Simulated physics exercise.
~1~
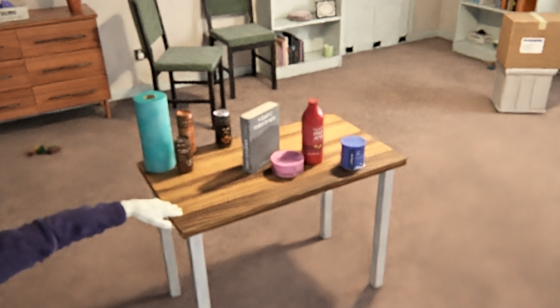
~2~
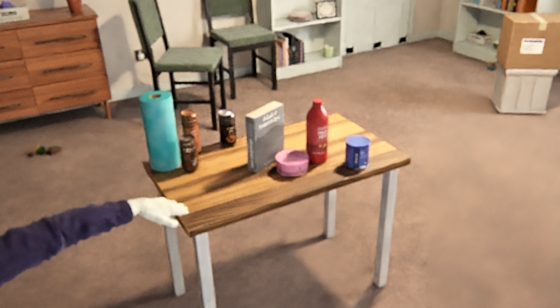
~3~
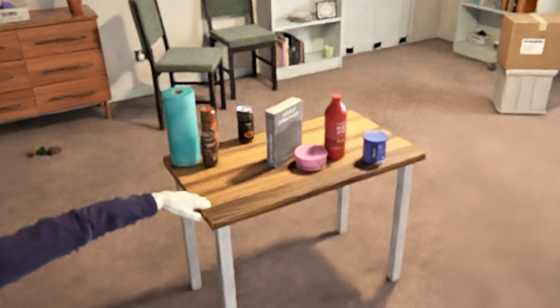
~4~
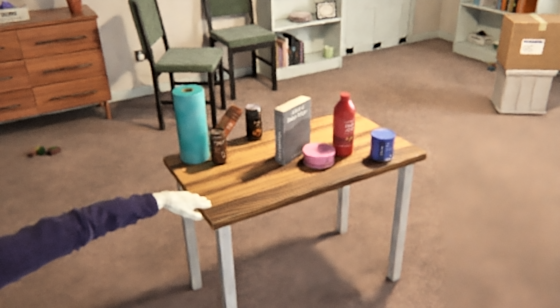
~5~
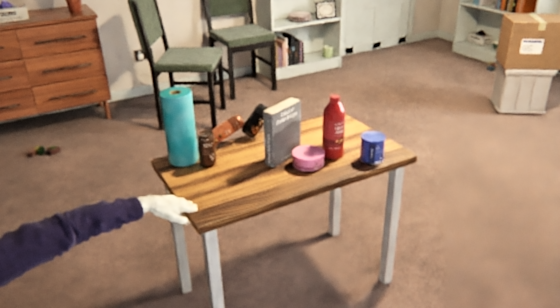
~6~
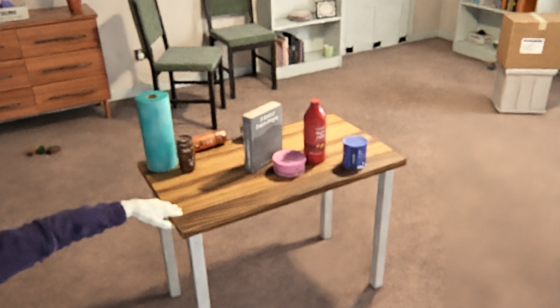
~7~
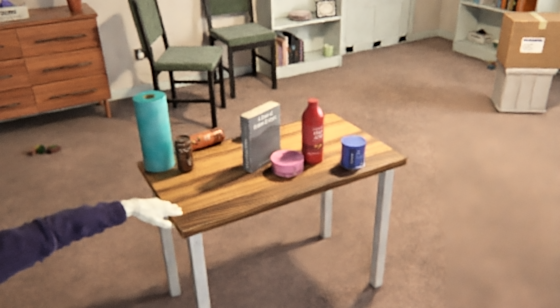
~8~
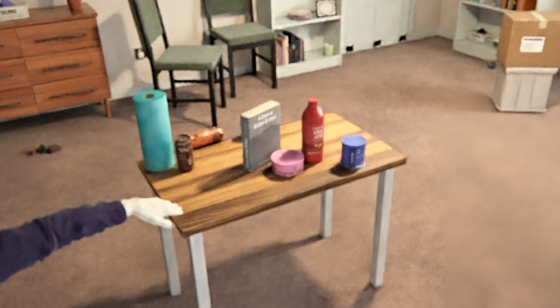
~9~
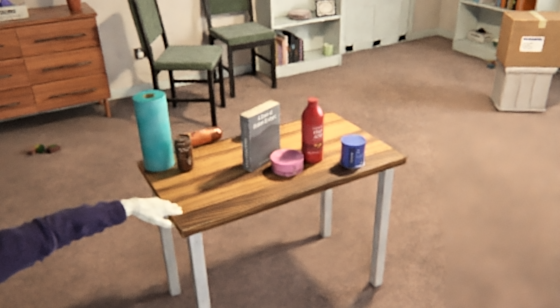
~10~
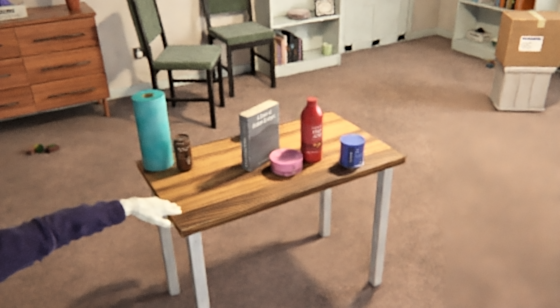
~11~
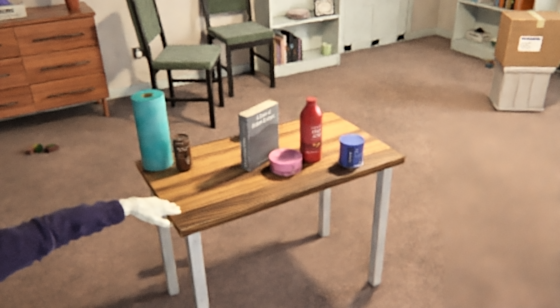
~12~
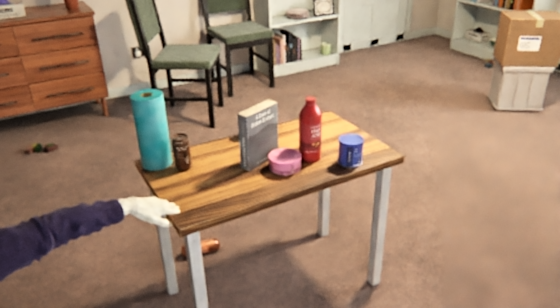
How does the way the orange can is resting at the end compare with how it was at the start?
At the start the orange can stands upright on the table. By the end it is lying on its side on the floor under the table.
